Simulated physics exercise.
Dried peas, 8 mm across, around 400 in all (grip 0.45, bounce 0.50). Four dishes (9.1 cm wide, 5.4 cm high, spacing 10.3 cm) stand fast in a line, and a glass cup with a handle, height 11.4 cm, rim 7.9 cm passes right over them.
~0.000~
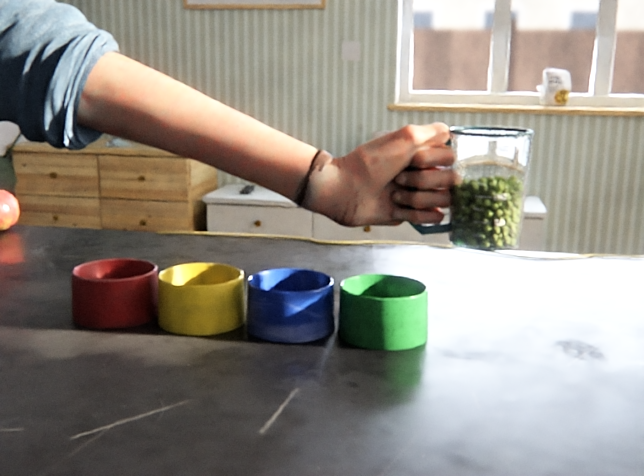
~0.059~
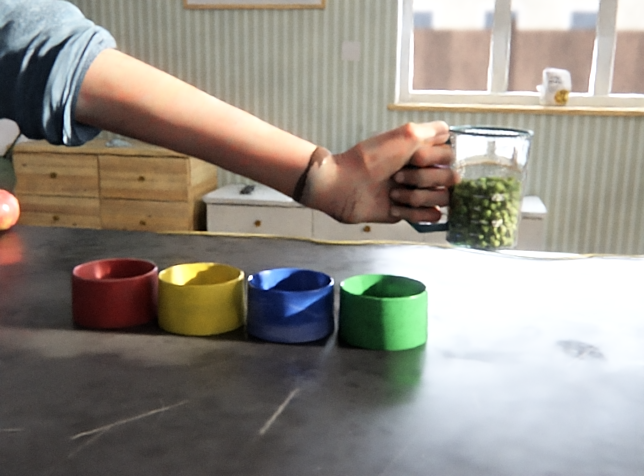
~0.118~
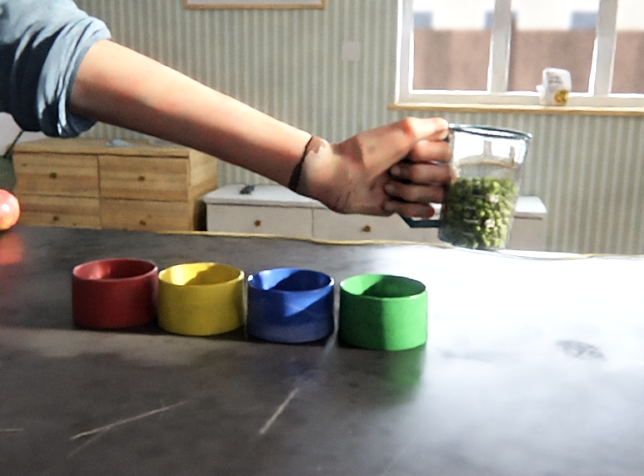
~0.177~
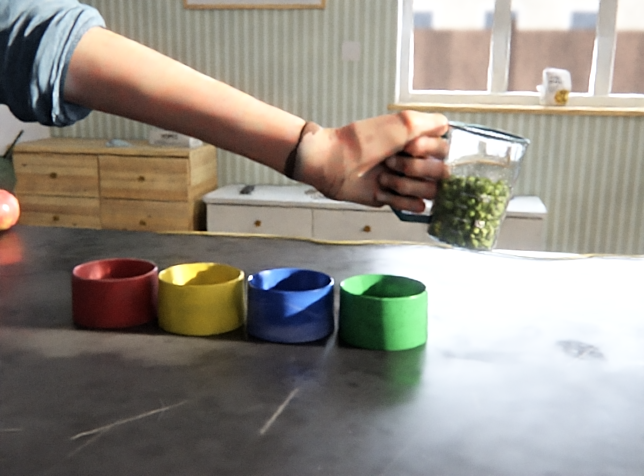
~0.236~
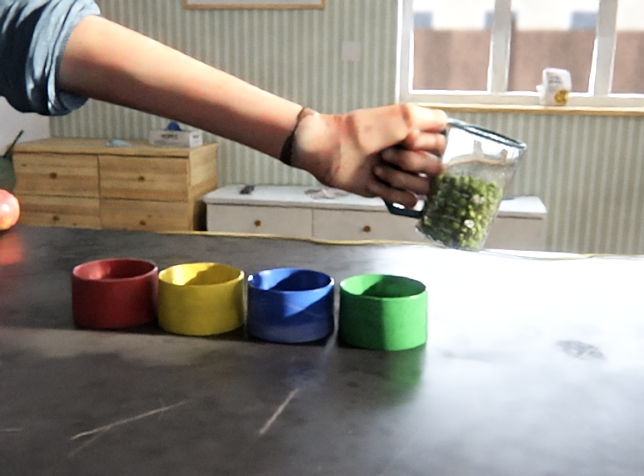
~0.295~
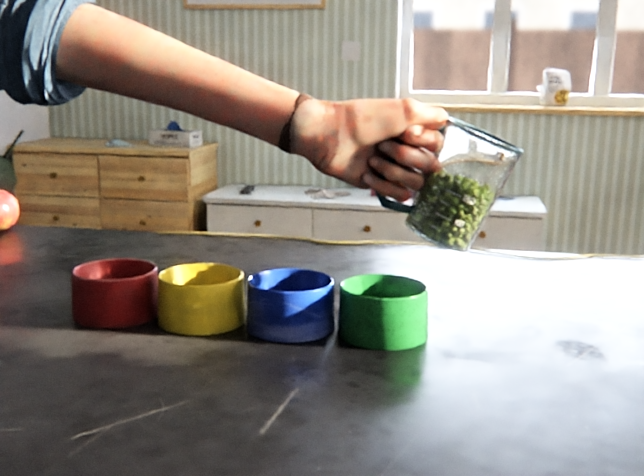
A hand holding a glass cup of dried green peas tilts it to the right beside four coloured dishes, drifting slightly left.
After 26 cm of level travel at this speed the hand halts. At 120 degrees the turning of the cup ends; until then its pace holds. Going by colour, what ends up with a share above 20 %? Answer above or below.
Red: Below, blue: Below, green: Above, yellow: Below, counter: Below.
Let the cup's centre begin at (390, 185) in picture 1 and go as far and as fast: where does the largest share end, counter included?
Most goes to: Blue.
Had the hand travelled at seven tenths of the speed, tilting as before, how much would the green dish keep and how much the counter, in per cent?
Green 10, counter 90.
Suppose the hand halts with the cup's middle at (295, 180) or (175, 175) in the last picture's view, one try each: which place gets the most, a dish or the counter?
The winner: Green; green.
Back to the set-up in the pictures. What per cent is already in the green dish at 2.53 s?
Some 95 per cent.
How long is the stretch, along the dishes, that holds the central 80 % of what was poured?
Some 6 cm.
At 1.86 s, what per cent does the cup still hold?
About 0 per cent.
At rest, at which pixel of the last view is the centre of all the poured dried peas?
Around (385, 309).
Then, at 1.23 s, tilt 111 degrees; cup holds 90 %, green 5 %.
After 1.86 s, tilt 120 degrees; cup holds 0 %, green 95 %.
Then, at 2.53 s, tilt 120 degrees; cup holds 0 %, green 95 %.
At rest (2.8 s), red 0 %, blue 0 %, green 95 %, yellow 0 %, counter 5 %.
